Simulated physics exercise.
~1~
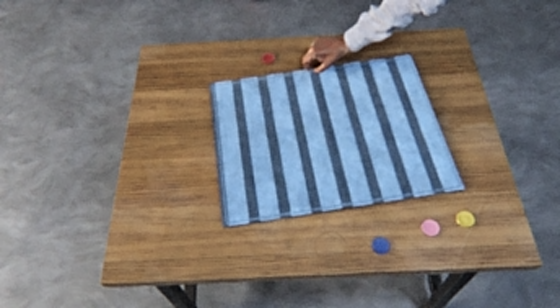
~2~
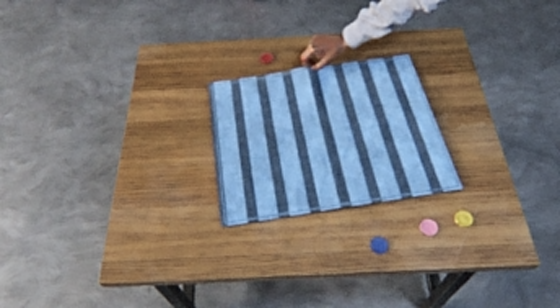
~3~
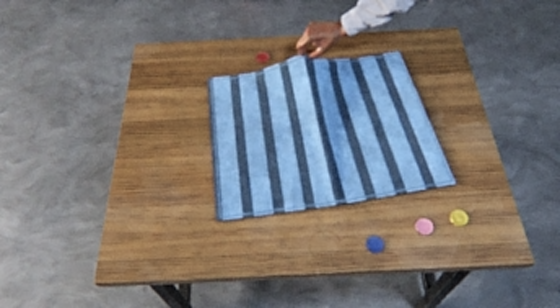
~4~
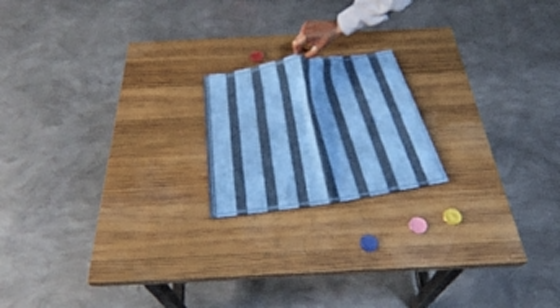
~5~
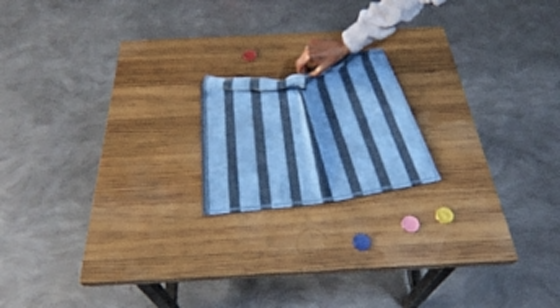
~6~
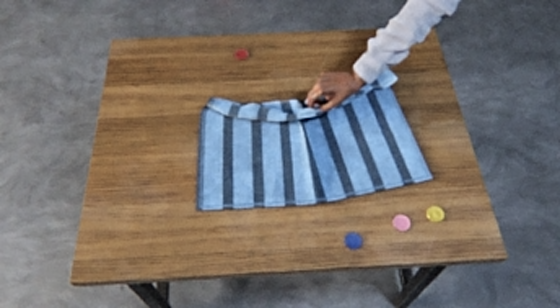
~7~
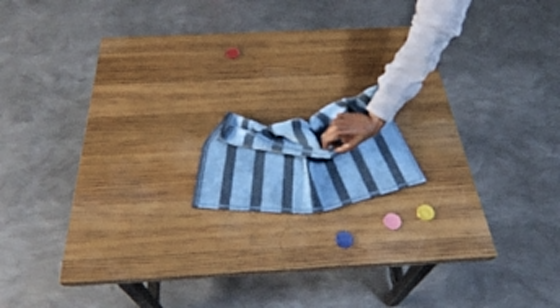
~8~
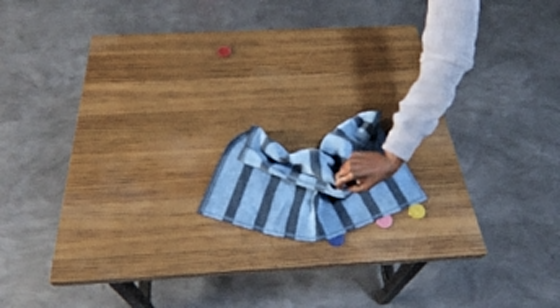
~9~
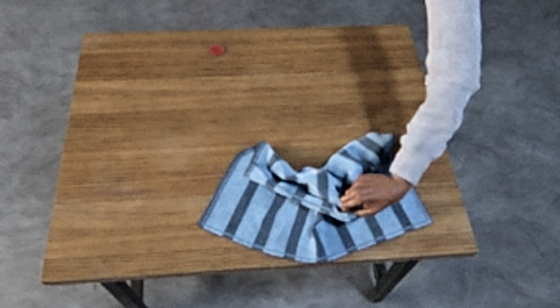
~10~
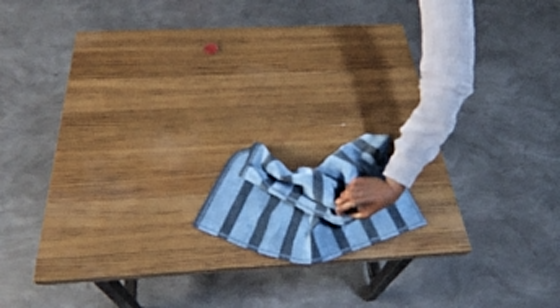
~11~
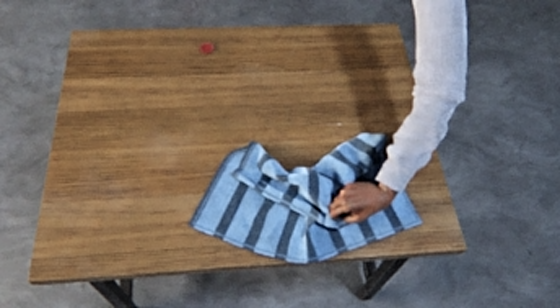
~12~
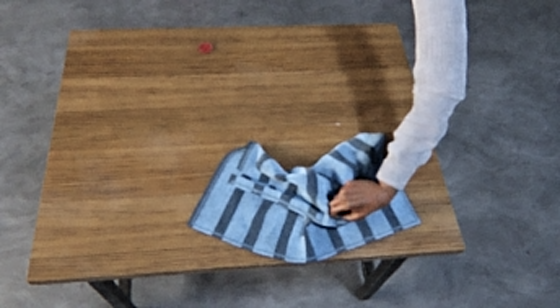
On a wooden table, a hand pinched the far edge of a blue striped napkin and drew it toward the near right side, bunching it over the blue, pink and yellow discs until they were hidden, while the red one stayed in view.
